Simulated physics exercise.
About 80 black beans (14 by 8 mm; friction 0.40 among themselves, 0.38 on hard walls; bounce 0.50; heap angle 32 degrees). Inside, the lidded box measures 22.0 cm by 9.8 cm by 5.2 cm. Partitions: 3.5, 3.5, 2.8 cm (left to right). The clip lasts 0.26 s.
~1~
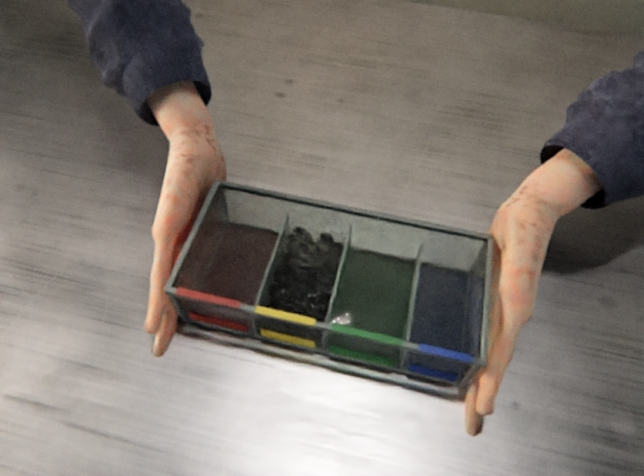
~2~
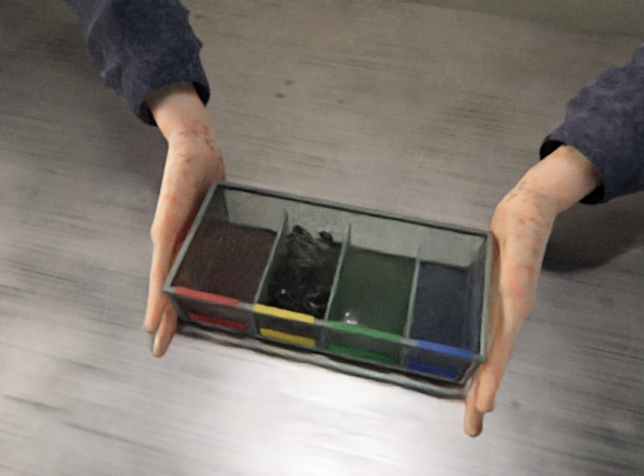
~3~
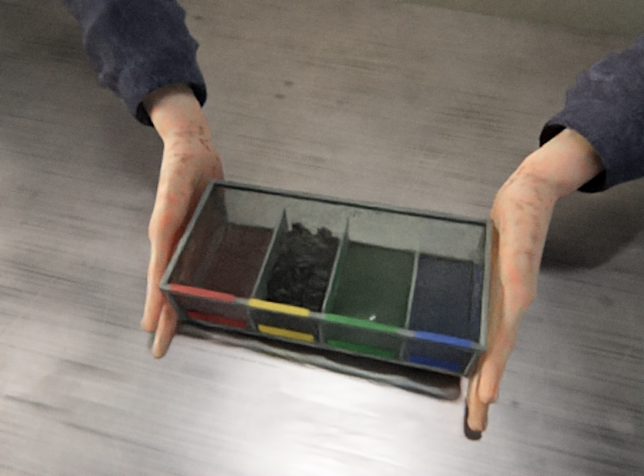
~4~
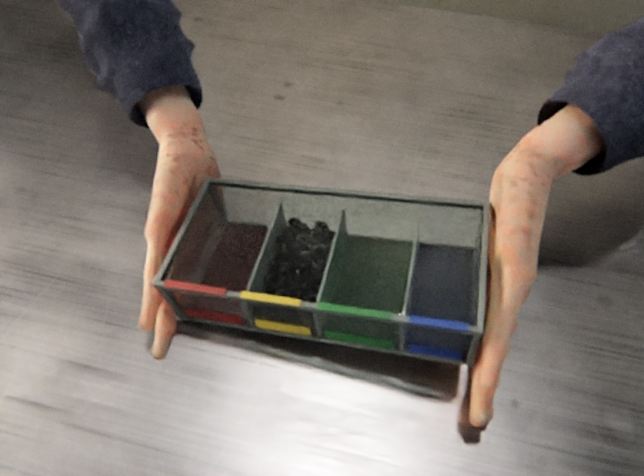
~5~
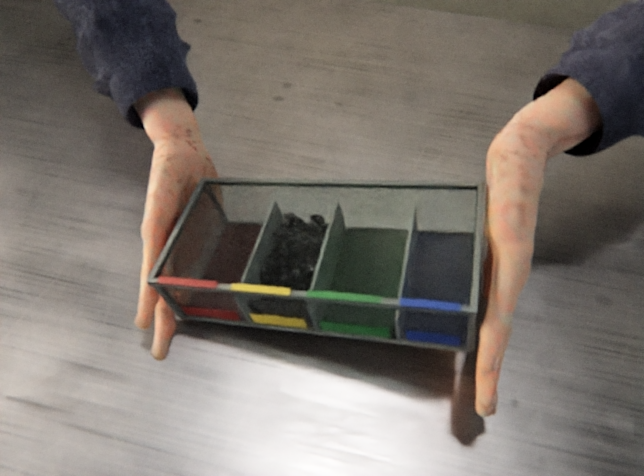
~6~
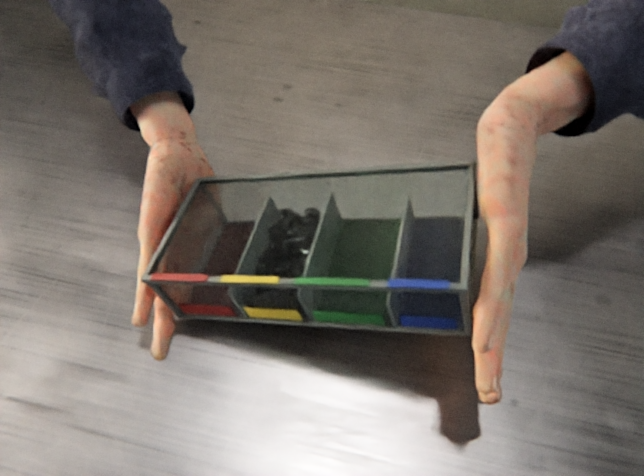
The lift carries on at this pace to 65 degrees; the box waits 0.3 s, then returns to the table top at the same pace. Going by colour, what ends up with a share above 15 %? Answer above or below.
Red below, blue below, green below, yellow above.
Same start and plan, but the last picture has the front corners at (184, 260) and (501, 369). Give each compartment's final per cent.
Red 0, blue 0, green 0, yellow 100.
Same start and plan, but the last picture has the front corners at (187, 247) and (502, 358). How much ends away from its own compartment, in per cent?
It would be near 0 per cent.
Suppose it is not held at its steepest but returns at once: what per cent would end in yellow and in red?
Yellow 100, red 0.
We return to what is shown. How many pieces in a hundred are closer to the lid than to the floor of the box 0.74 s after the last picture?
About 0 per cent.
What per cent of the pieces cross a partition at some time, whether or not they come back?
Roughly 0 per cent.
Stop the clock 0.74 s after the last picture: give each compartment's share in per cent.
Red 0; blue 0; green 0; yellow 100.
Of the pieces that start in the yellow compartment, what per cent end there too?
Roughly 100 per cent.
Then, 0.74 s after the last picture, tilt 65 degrees; yellow 100 %.
Then, 1.23 s after the last picture, tilt 34 degrees; yellow 100 %.
Then, 1.79 s after the last picture, tilt 0 degrees; yellow 100 %.
In the end, red 0 %, blue 0 %, green 0 %, yellow 100 %.
